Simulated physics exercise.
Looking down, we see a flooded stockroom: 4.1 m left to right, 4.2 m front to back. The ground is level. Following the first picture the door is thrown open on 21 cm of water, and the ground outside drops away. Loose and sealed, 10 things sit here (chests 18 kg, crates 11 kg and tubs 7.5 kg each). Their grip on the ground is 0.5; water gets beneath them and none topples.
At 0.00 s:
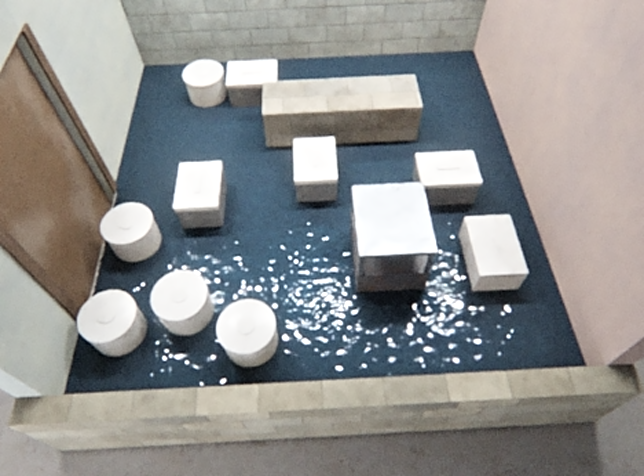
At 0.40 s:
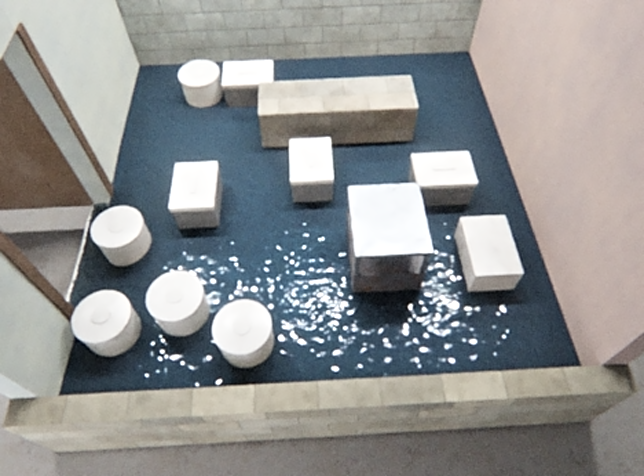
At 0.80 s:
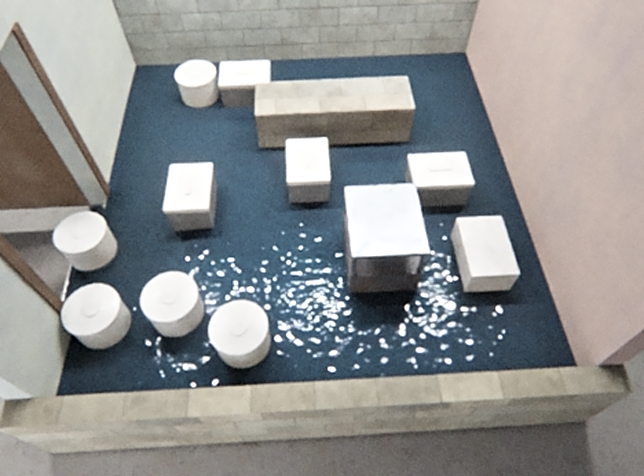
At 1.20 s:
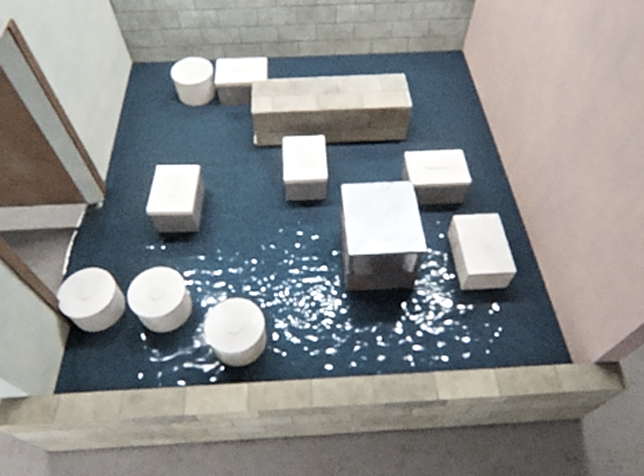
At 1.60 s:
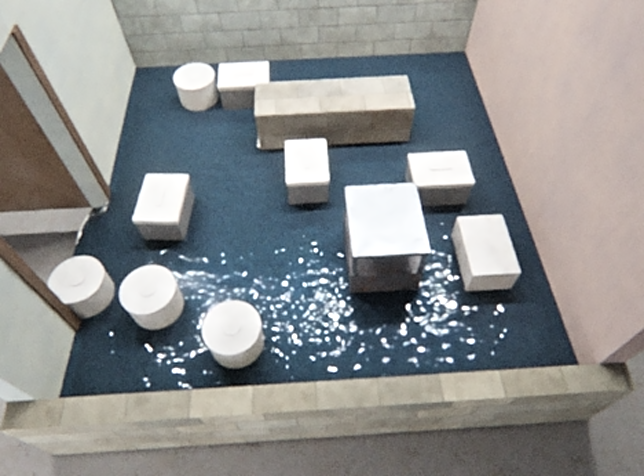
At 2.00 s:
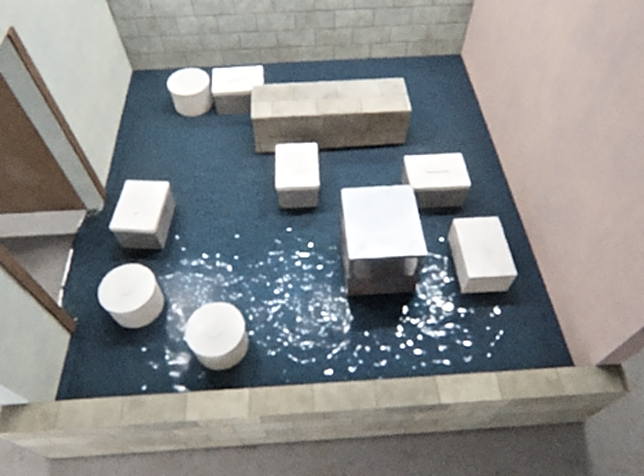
A brown door on the left swung open on a flooded room, then white round tubs floated toward the gap and two disappeared from view, while a pale box drifted left after them.
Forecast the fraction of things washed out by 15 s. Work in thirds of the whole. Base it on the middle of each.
The portion is two thirds or larger.
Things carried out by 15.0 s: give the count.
8.
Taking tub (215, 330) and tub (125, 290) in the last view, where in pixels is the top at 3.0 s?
Estimated pixels: (178, 332) and (68, 282).
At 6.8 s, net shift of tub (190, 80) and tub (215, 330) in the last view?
120 cm, 150 cm.
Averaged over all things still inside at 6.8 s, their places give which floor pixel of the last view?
It sits at about (235, 231).
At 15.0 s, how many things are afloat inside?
2 of them.
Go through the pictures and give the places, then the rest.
In the first frame, a chest at (198, 184), afloat; a tub at (179, 295) floats; about 3280 L in view; 0 of 10 have shifted.
In the second frame, a chest at (194, 184) floats; a tub at (175, 295) floats; 21 cm deep round most things; 1 of 10 have shifted.
In the third frame, a chest at (188, 186), afloat; a tub at (169, 296), afloat; 21 cm deep round most things; 2 of 10 have shifted.
In the fourth frame, a chest at (174, 188) floats, 13 cm from its start; a tub at (156, 292) floats, 11 cm from its start; 21 cm deep round most things; 4 of 10 have shifted.
In the fifth frame, a chest at (161, 197), afloat, 29 cm from its start; a tub at (148, 289) floats, 25 cm from its start; about 3100 L in view; 5 of 10 have shifted.
In the sixth frame, a chest at (140, 204) floats, 45 cm from its start; a tub at (127, 288) floats, 40 cm from its start; 18 cm deep round most things; 8 of 10 have shifted.
After 3.0 s 2 of 10 are out; 8 afloat.
After 6.8 s 4 of 10 are out; 6 afloat.
After 11.0 s 8 of 10 are out; 2 afloat.
After 15.0 s 8 of 10 are out; 2 afloat.
